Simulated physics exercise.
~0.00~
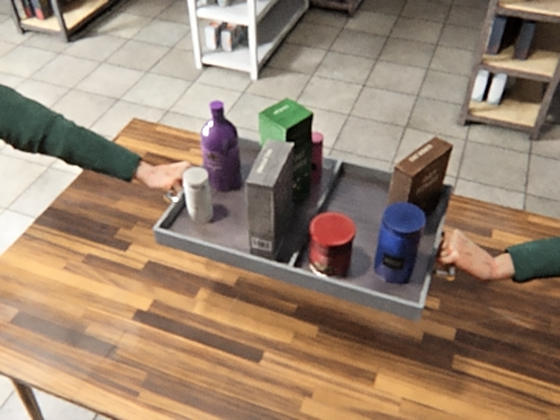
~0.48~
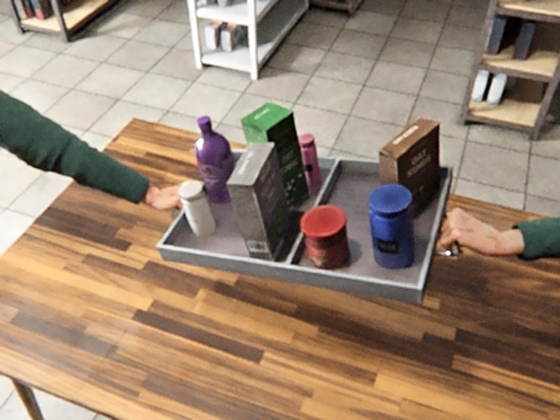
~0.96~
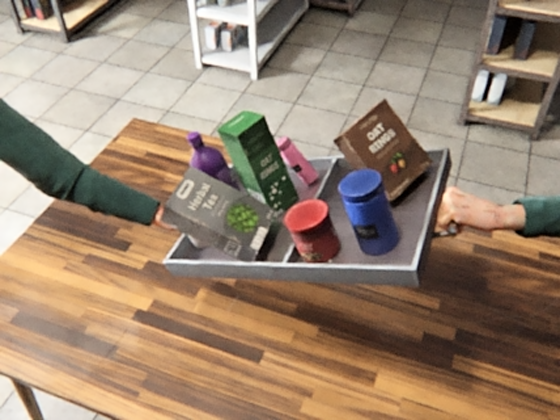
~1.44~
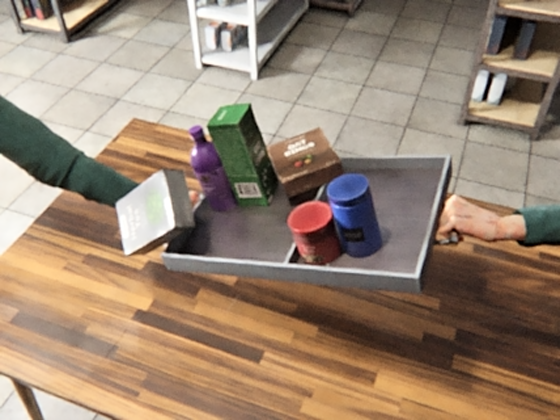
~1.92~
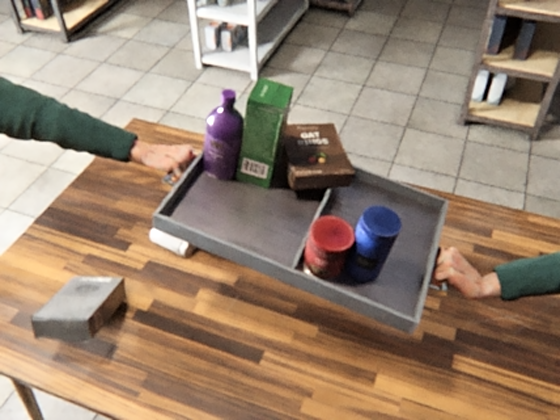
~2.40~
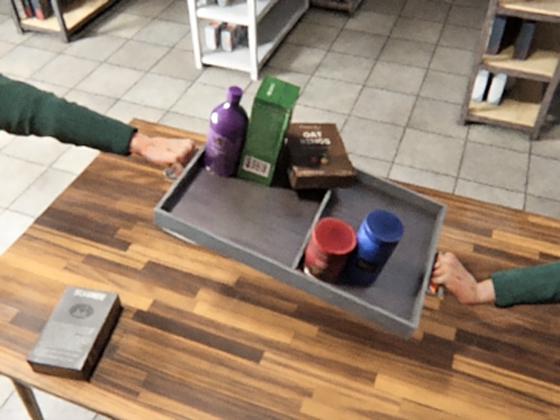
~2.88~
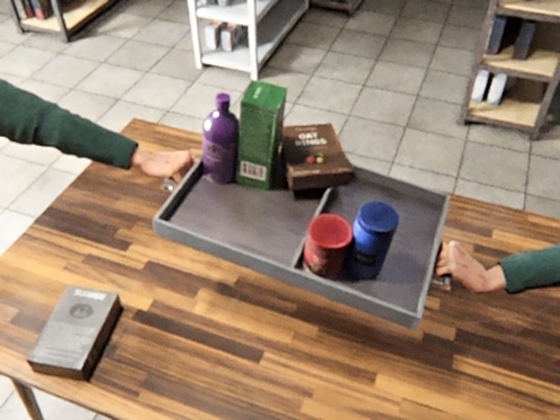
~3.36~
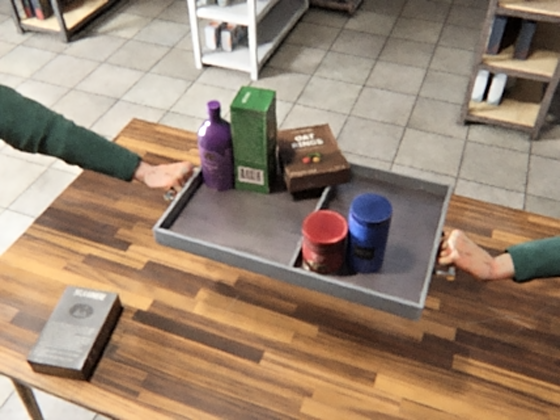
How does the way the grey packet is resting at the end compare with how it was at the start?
At the start the grey packet stood upright on the tray, but by the end it was lying on its side on the table.
